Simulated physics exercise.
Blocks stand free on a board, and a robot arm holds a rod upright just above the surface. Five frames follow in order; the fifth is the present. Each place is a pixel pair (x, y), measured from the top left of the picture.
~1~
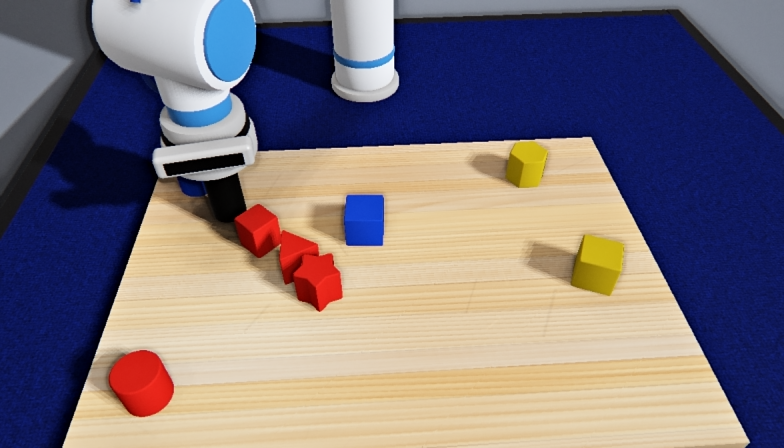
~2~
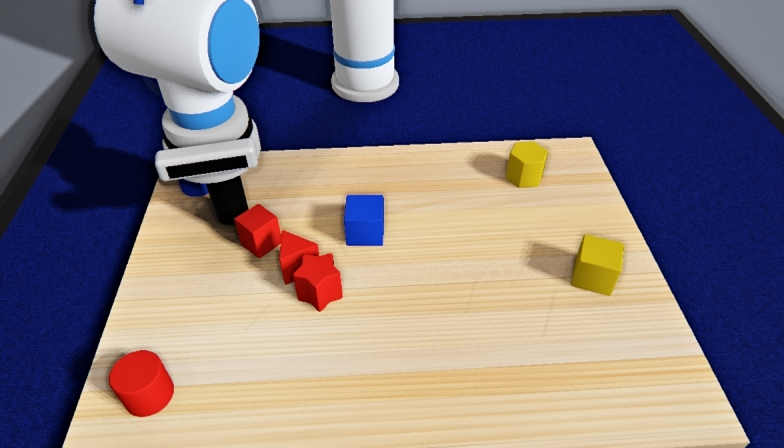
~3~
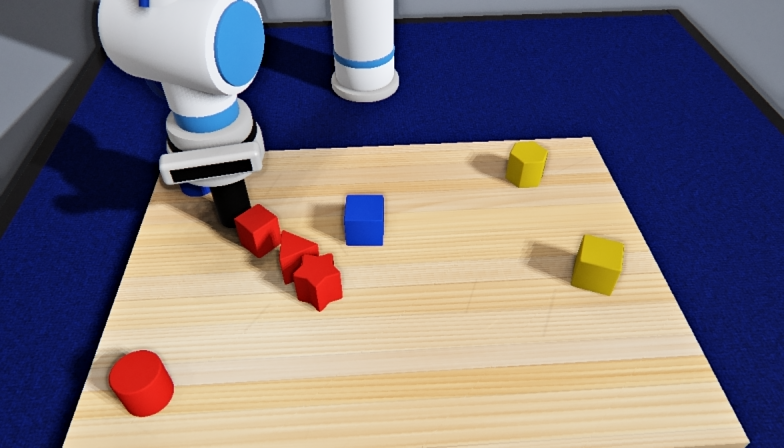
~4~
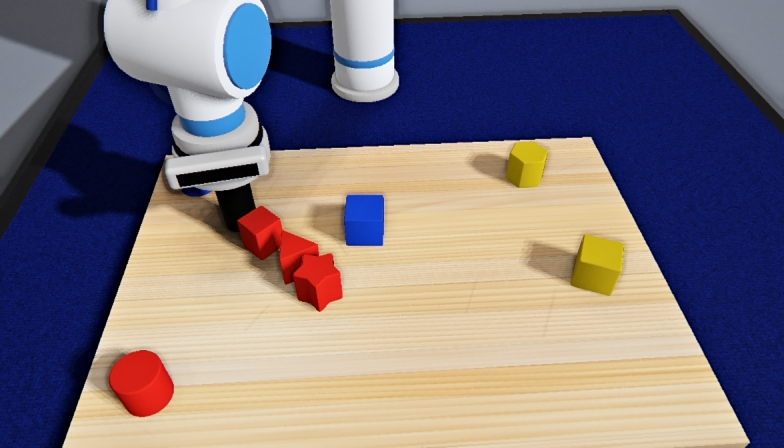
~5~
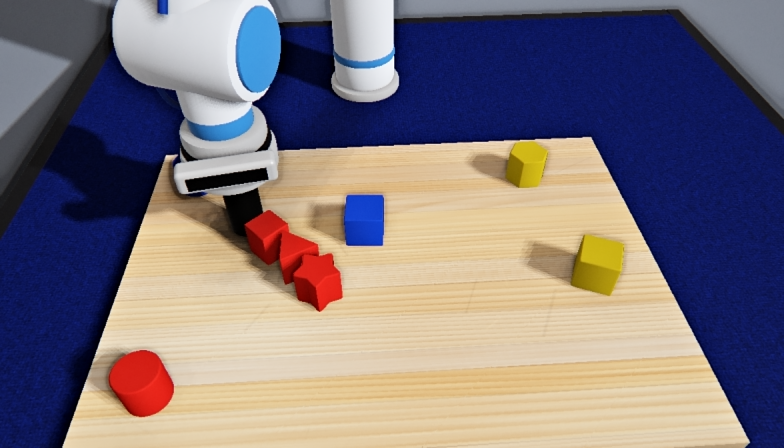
We see a robot arm lower a dark rod beside red, blue and yellow blocks on a wooden board; the rod edges right and toward the viewer, then nudges a red cube slightly, while the other blocks stay put.
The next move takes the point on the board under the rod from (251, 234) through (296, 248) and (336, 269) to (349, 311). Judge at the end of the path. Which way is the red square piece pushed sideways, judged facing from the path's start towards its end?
Towards the left-hand side.
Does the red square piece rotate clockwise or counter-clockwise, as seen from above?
If we look at it from overhead, the red square piece pivots counter-clockwise.
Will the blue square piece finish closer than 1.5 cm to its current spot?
Yes - that is the case.
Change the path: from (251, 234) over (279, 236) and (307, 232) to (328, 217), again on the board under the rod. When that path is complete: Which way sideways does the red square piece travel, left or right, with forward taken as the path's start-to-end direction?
It's pushed right.
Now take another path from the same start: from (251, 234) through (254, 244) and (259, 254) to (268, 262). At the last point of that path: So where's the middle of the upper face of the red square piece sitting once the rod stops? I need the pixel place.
I'd say the red square piece ends with its top centre at (295, 242).
The first path, step by step. One third of the way, rod at (295, 239); red square piece at (316, 238); red three-sided block at (333, 257), turned 45° clockwise; red star-shaped block at (324, 282), turned 15° clockwise.
Two thirds of the way, rod at (335, 261); red square piece at (360, 261); red three-sided block at (380, 279), turned 45° clockwise; red star-shaped block at (325, 287), turned 35° clockwise.
At the end, rod at (348, 302); red square piece at (383, 293), turned 35° anticlockwise; red three-sided block at (415, 301), turned 15° clockwise; red star-shaped block at (315, 305), turned 55° clockwise; blue square piece not moved.
